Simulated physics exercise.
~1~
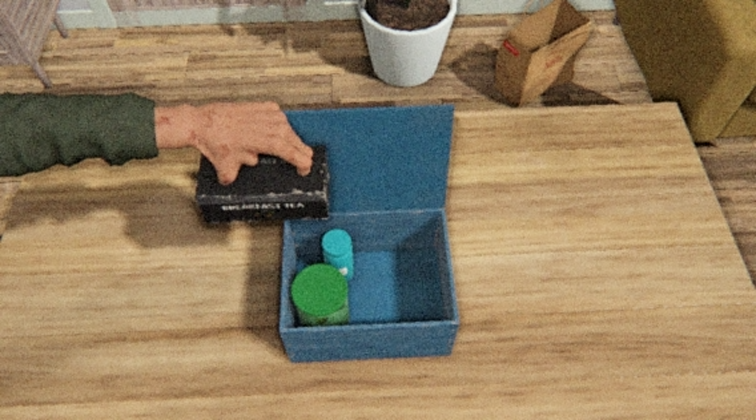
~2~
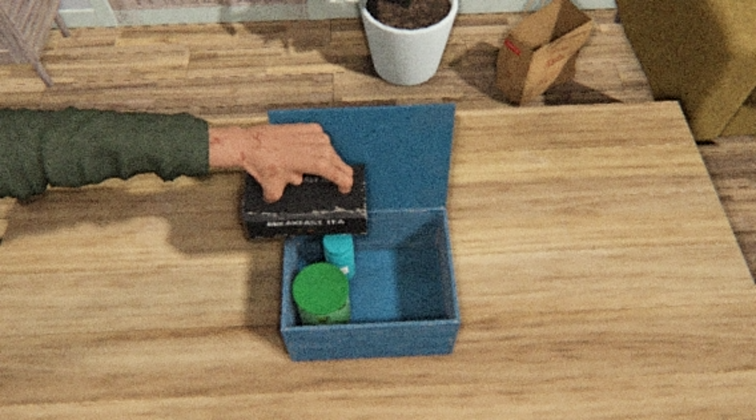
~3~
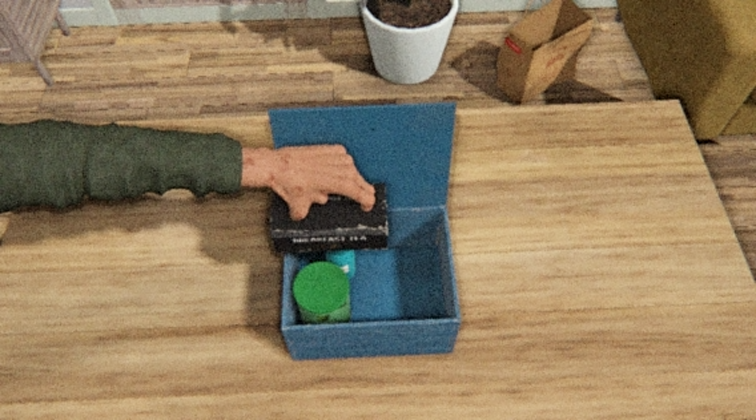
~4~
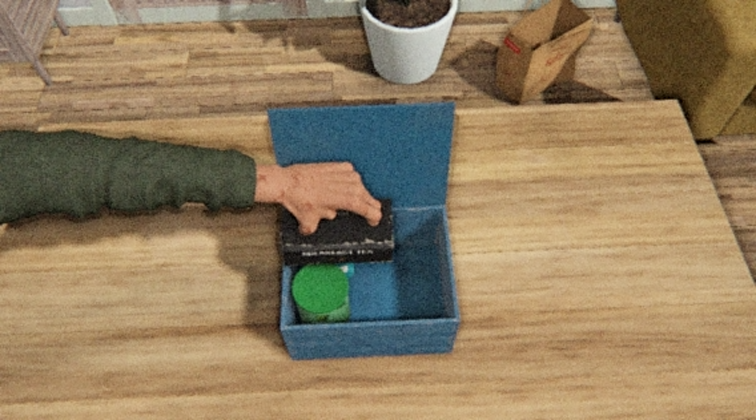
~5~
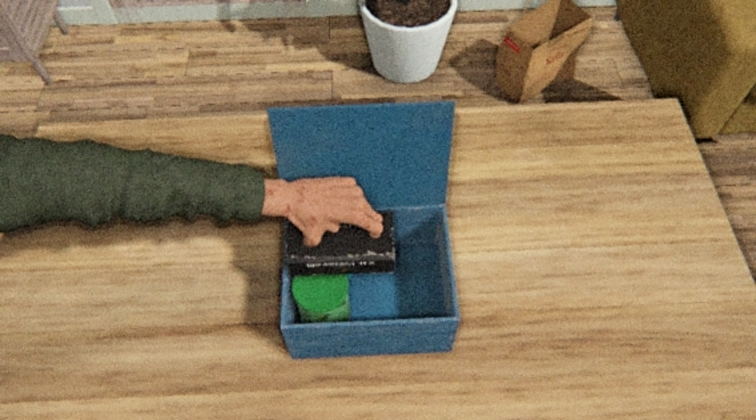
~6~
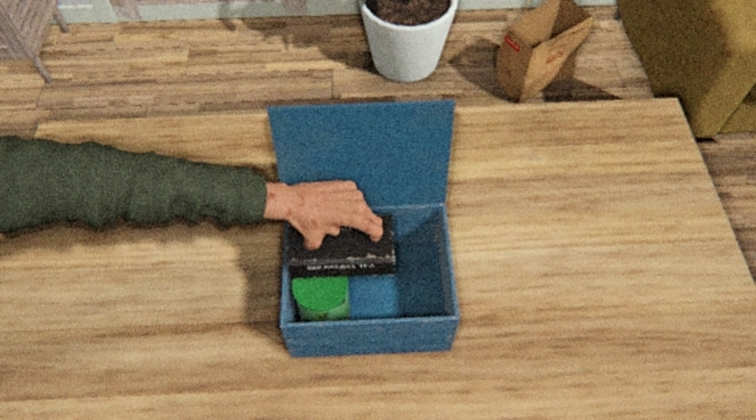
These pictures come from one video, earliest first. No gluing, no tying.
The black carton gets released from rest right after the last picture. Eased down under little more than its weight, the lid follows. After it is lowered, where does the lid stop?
It stops short of closing.
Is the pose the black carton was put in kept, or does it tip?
The black carton stays as it was set.
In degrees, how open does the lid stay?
Lid angle from rim - close to 50°.
Then, 0.90 s after the last picture, lid starting down; black carton tipped 3° from how it was near (343, 246).
Then, 1.20 s after the last picture, lid 81° above the rim; black carton tipped 3° from how it was near (343, 246).
Then, 1.50 s after the last picture, lid 64° above the rim; black carton tipped 3° from how it was near (343, 246).
Then, 1.70 s after the last picture, lid 51° above the rim; black carton tipped 3° from how it was near (343, 246).
At rest, lid 48° above the rim; all 3 in place. Seen from the same camera at the end, black carton near (343, 245).
